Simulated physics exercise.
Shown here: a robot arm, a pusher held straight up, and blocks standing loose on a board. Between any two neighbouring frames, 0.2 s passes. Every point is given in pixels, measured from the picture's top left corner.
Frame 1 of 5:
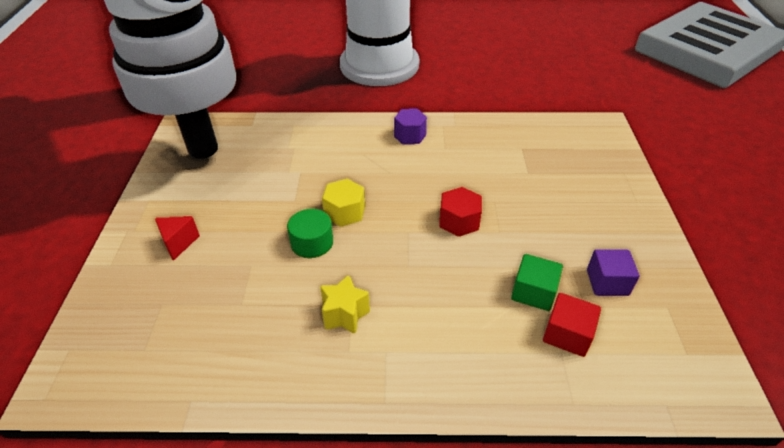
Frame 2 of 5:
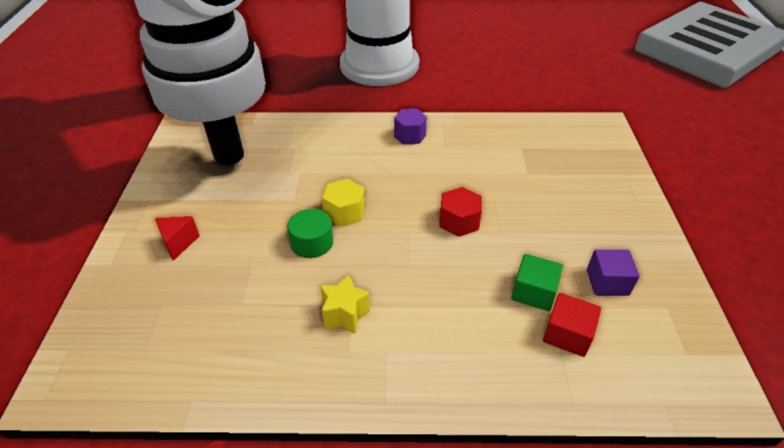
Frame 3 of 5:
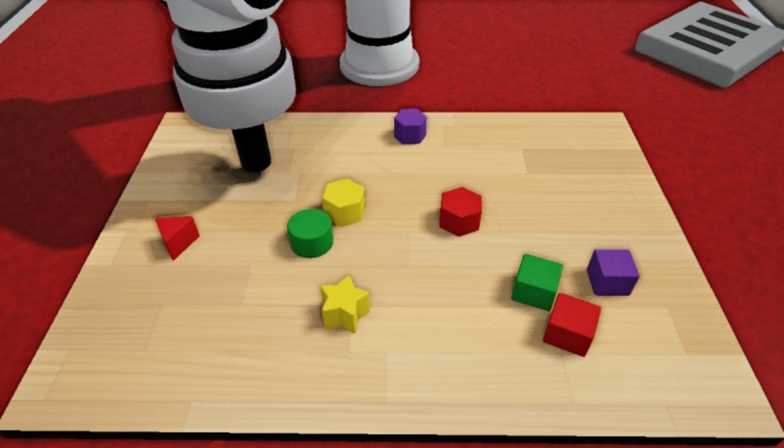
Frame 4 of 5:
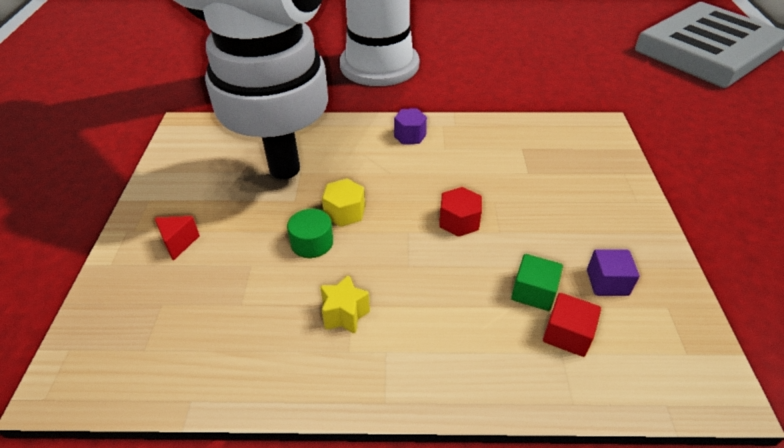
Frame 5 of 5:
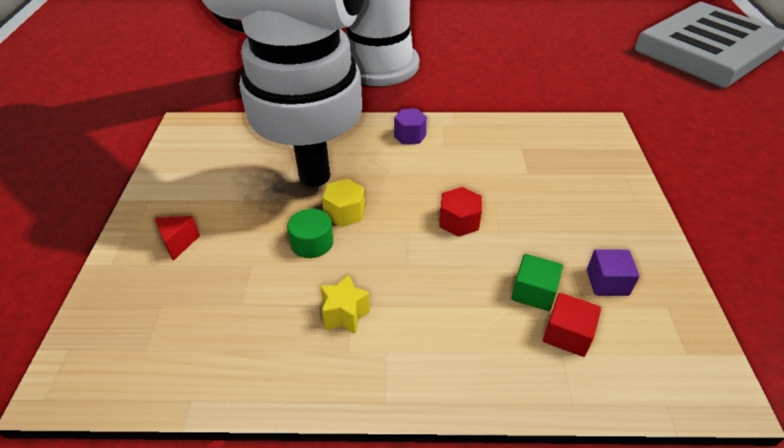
On a light wooden board laid over a red surface, seen from above at an angle by a still camera, a white and black robot arm holds a black pusher upright. Loose blocks include a red triangle at left, a green round block, yellow hexagon and star near the middle, and red, green and purple blocks farther right. The pusher glides steadily rightward and slightly nearer, ending close behind the yellow hexagon, while every block stays still.
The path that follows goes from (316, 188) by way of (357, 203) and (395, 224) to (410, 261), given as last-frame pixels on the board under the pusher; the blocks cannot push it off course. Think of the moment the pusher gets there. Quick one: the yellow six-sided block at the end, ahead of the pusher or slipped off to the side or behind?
Left aside or behind.
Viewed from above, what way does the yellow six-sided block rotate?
Direction: Clockwise.
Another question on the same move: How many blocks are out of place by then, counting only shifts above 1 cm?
Here I'd predict a lone block moving more than 1 cm.
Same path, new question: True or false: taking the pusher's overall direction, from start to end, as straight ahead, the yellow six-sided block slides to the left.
It is false.
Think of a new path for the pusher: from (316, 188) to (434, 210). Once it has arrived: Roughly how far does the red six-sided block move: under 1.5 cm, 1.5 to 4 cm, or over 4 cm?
Goes under 1.5 cm.
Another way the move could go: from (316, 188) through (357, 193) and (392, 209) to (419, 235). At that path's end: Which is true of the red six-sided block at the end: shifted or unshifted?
It is still where it was.
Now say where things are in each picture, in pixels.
Lower end of the pusher (204, 151), tops of blocks, yellow six-sided block (343, 192), red six-sided block (462, 201), in the first picture.
Pusher (230, 157), blocks as before, in the second picture.
Pusher (257, 164), blocks as before, in the third picture.
Pusher (285, 171), blocks as before, in the fourth picture.
Pusher (315, 178), yellow six-sided block (343, 192), red six-sided block (462, 201), in the fifth picture.
What follows on the original path. One third of the way, pusher (357, 193); yellow six-sided block (363, 208), turned 20° clockwise.
Two thirds of the way, pusher (395, 215); yellow six-sided block (369, 225), turned 65° clockwise.
At the end, pusher (410, 251); yellow six-sided block (366, 231), turned 95° clockwise; red six-sided block not moved.
